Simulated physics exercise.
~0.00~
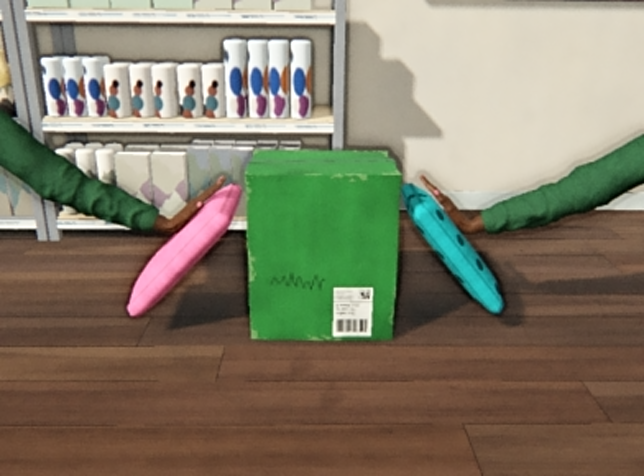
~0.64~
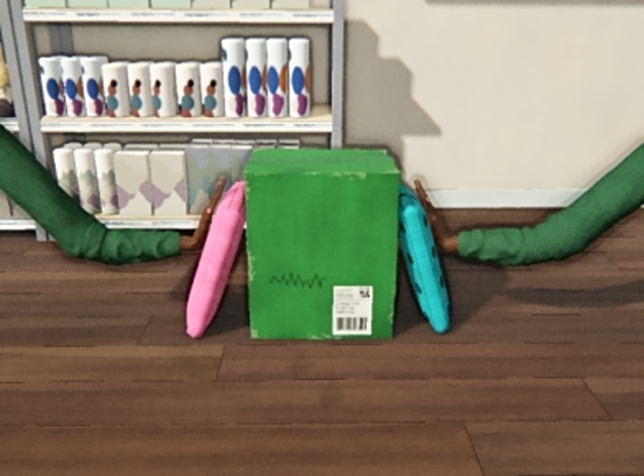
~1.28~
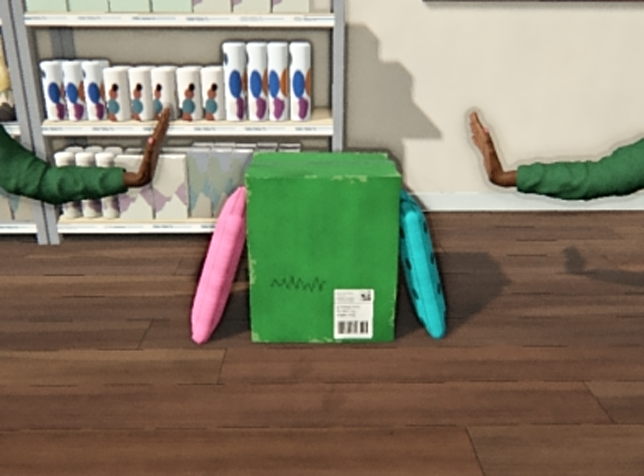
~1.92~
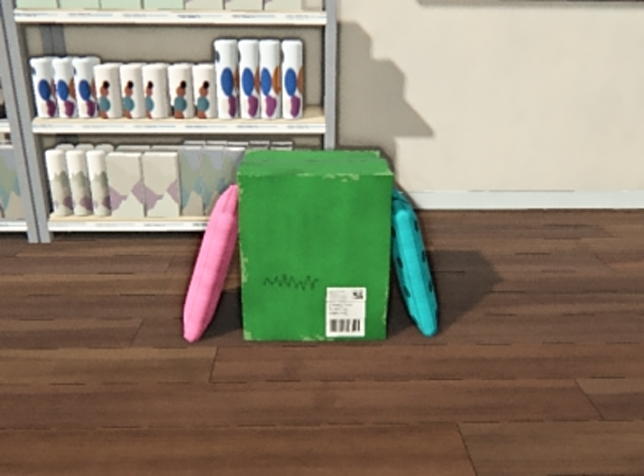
A pink pillow and a turquoise pillow were pressed by two green-sleeved hands against opposite sides of a green box, the pink on the left, and after the hands let go and drew away, both stayed leaning there.
